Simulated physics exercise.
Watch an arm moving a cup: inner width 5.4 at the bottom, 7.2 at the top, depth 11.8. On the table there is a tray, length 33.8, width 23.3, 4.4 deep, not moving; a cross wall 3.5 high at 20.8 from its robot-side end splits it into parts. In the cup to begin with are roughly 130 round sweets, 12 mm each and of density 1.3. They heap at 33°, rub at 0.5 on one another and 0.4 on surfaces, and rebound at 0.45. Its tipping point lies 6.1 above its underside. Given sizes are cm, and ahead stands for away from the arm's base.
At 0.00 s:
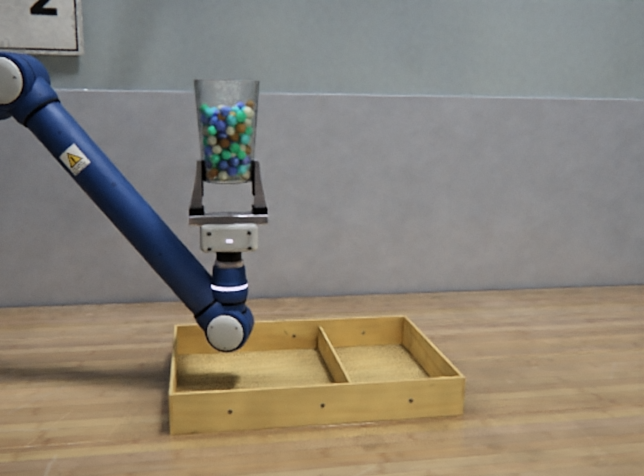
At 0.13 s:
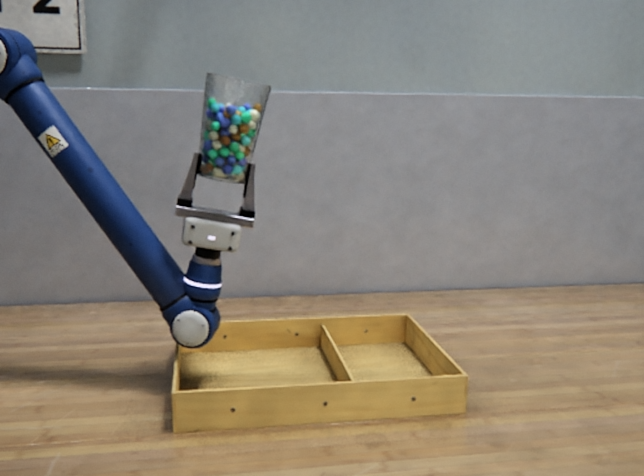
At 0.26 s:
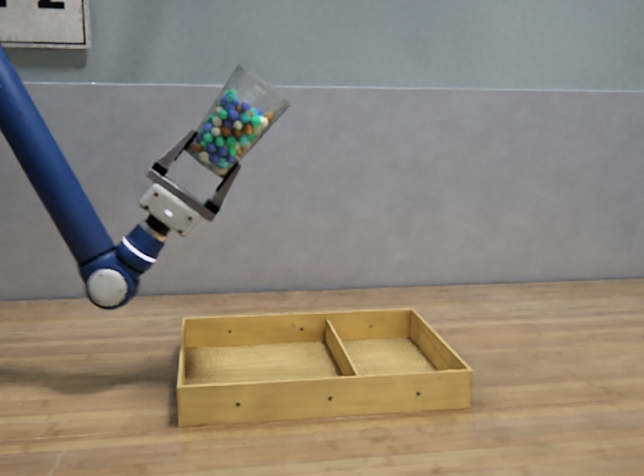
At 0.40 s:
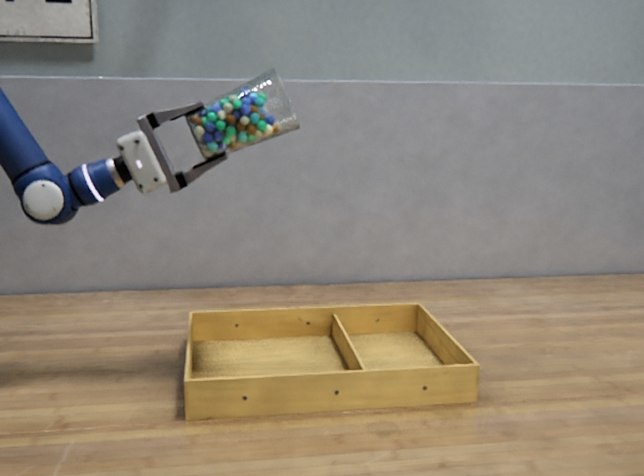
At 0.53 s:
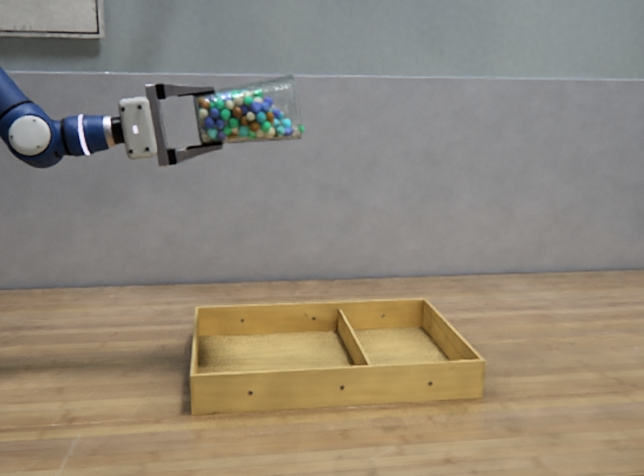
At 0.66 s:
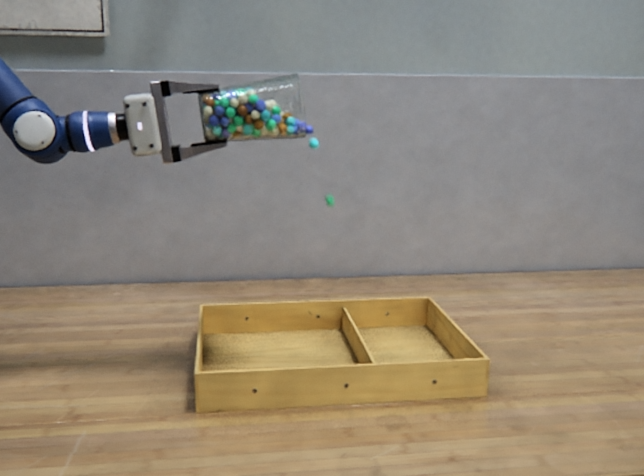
The video shows a blue robot arm holding a clear cup of colourful round sweets upright, then tilting it rightward until nearly horizontal above a divided wooden tray, as a couple of sweets drop from its rim.
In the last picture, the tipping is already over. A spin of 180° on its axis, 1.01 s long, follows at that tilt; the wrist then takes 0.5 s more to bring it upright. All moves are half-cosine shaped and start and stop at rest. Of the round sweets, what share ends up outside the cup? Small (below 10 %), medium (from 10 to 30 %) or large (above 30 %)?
Medium.
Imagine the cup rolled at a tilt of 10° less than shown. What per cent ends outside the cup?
It comes to around 0 percent.
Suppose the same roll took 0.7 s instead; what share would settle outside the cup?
With that change you'd see near 15 per cent.
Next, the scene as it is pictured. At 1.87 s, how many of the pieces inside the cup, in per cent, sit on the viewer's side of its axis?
That comes to around 45 per cent.
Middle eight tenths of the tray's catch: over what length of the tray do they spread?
That stretch is around 8 cm long.
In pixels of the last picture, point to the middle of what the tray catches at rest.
I'd mark it about (339, 358) in the last picture.
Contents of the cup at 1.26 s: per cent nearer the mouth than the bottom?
Around 40 percent.
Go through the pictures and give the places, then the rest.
The cup middle at (228, 133), upright; upper third of the load around (227, 119), from x 205 to 250, top at y 105; 131 in the cup, in the first frame.
The cup middle at (230, 131), tipped 11°; upper third of the load around (228, 118), from x 205 to 255, top at y 105, in the second frame.
The cup middle at (234, 126), tipped 38°; upper third of the load around (235, 115), from x 195 to 270, top at y 95, in the third frame.
The cup middle at (240, 119), tipped 67°; upper third of the load around (240, 110), from x 195 to 275, top at y 95, in the fourth frame.
The cup middle at (246, 114), tipped 82°; upper third of the load around (238, 105), from x 200 to 300, top at y 95, in the fifth frame.
The cup middle at (250, 112), tipped 83°; upper third of the load around (234, 104), from x 205 to 330, top at y 90; 129 in the cup, 2 in flight or on a rim, in the sixth frame.
After 1.26 s, tipped 83°, highest piece 35 above the table; 122 in the cup, 5 in the robot-side part, 2 in the far-side part, 2 in flight or on a rim.
After 1.87 s, tipped 55°, highest piece 35 above the table; 110 in the cup, 18 in the robot-side part, 2 in the far-side part, 1 in flight or on a rim.
After 2.37 s, upright, highest piece 36 above the table; 110 in the cup, 19 in the robot-side part, 2 in the far-side part.
After 3.07 s, upright, highest piece 36 above the table; 110 in the cup, 19 in the robot-side part, 2 in the far-side part.
In the end, 110 in the cup, 19 in the robot-side part, 2 in the far-side part. That is 16 % outside the cup.
